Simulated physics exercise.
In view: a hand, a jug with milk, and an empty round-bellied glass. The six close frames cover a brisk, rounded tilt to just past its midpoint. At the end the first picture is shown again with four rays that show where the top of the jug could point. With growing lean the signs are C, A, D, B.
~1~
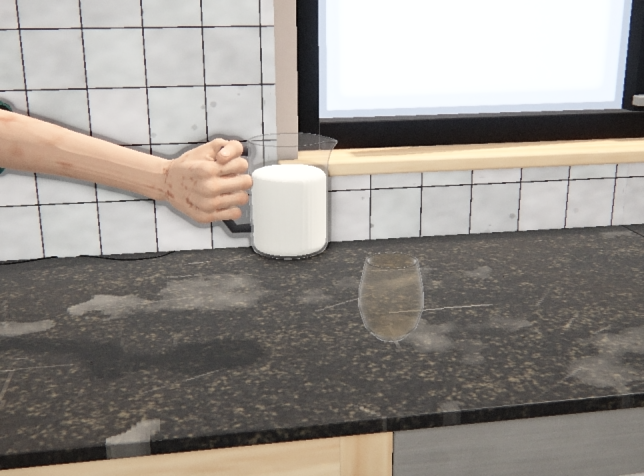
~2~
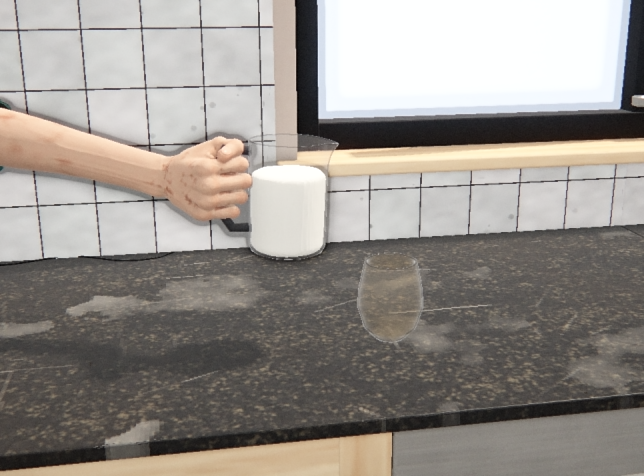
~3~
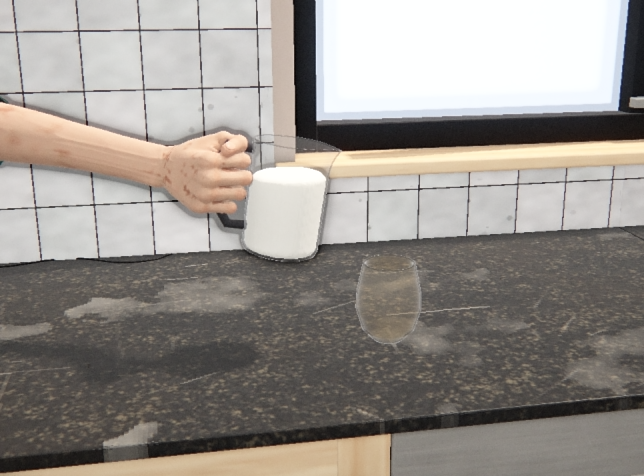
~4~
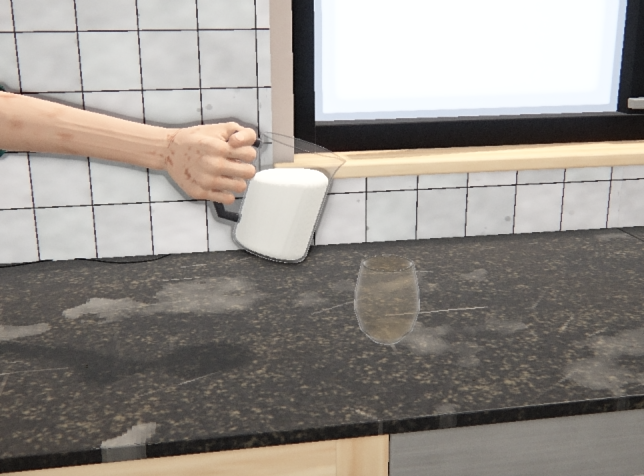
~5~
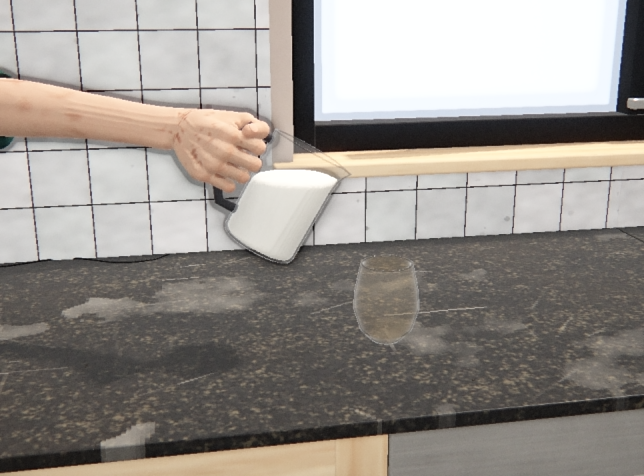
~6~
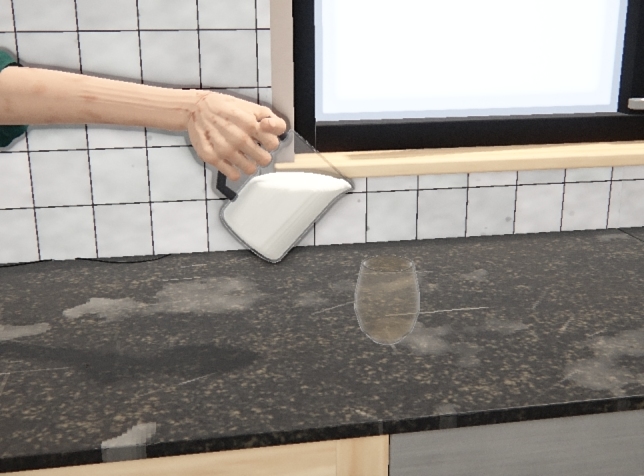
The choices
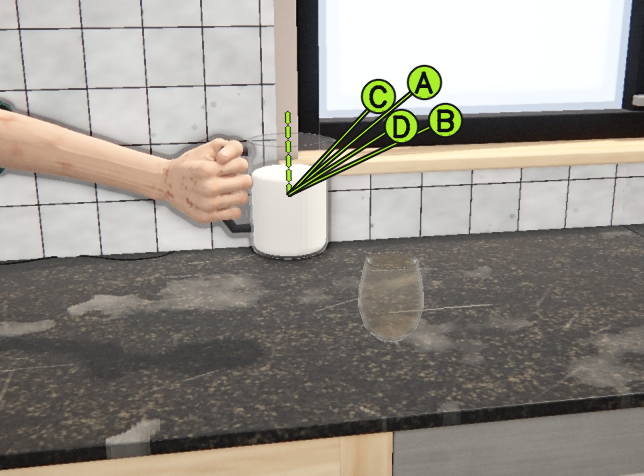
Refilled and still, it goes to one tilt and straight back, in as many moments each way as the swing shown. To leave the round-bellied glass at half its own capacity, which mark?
Mark B.
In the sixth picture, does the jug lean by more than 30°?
Yes, it does.
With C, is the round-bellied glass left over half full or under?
Under half.
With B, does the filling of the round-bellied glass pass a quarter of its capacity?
Yes, clearly.
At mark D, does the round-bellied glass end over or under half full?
Under half.
On the marked copy, A at (410, 93); B at (429, 127); C at (367, 110); D at (385, 132).
If A is chosen, the round-bellied glass ends with about 16 % of what it can hold.
If B is chosen, the round-bellied glass ends with about 51 % of what it can hold.
If C is chosen, the round-bellied glass ends with about 6 % of what it can hold.
If D is chosen, the round-bellied glass ends with about 31 % of what it can hold.
